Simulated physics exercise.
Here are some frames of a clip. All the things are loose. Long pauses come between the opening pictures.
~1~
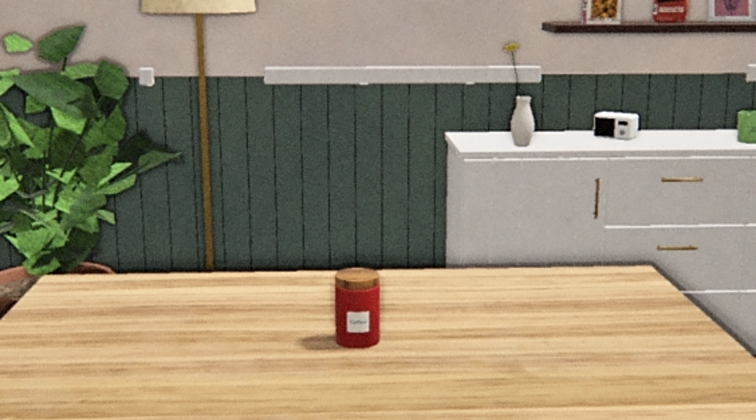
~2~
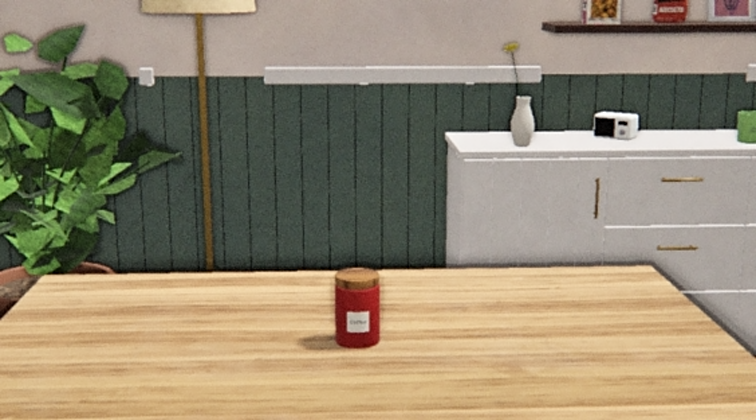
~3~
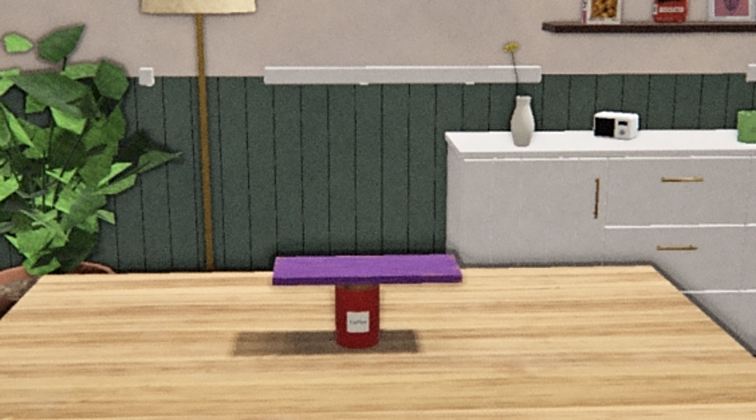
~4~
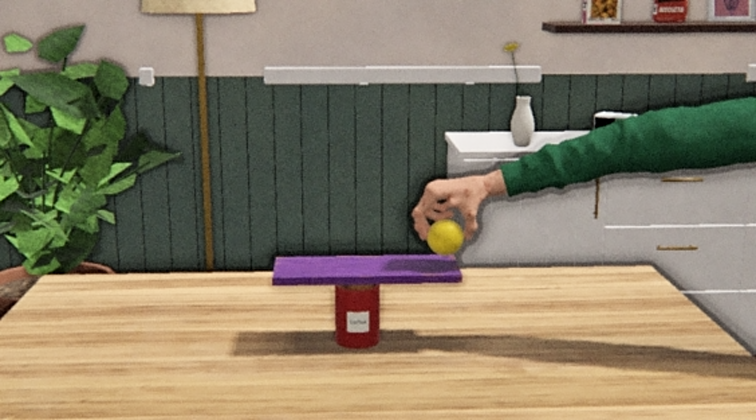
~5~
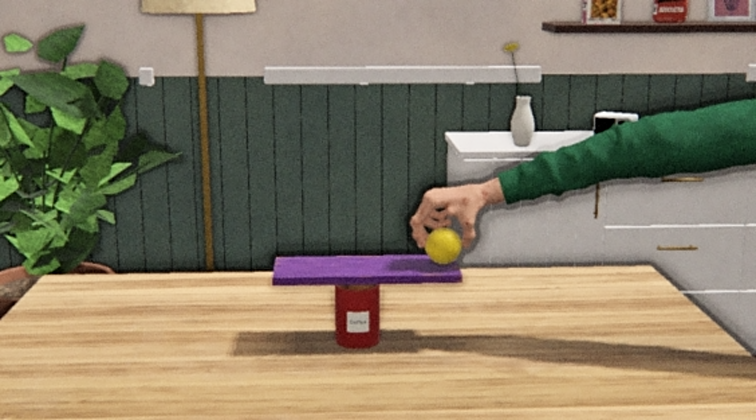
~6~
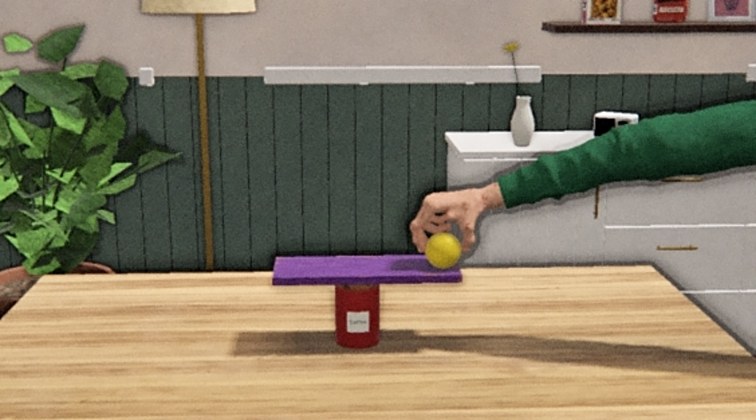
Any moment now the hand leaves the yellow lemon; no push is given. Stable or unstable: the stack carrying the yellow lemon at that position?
Something drops or tips.
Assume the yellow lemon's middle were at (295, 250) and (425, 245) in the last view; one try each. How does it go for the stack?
Result of try one is that it stays stable, and of try two that it tips over.
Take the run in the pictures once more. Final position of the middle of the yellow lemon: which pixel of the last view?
About (466, 328).
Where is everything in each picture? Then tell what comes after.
The last thing is not in view yet, in the first frame.
The last thing is not in view yet, in the second frame.
The last thing is not in view yet; purple board (367, 270), in the third frame.
Still above its spot; yellow lemon (446, 238); purple board (367, 270), in the fourth frame.
Still above its spot; yellow lemon (443, 246); purple board (367, 270), in the fifth frame.
Set down, still held; yellow lemon (443, 251); purple board (367, 270), in the sixth frame.
Then, 0.30 s after the last picture, yellow lemon now fallen; purple board tipped 20° from how it was.
Then, 0.50 s after the last picture, purple board tipped 61° from how it was.
Then, 1.30 s after the last picture, purple board tipped 50° from how it was.
At rest, fallen, yellow lemon; tipped over in the stack, purple board; red jar in place. Seen from the same camera at the end, yellow lemon near (466, 328). The stack loses its balance.
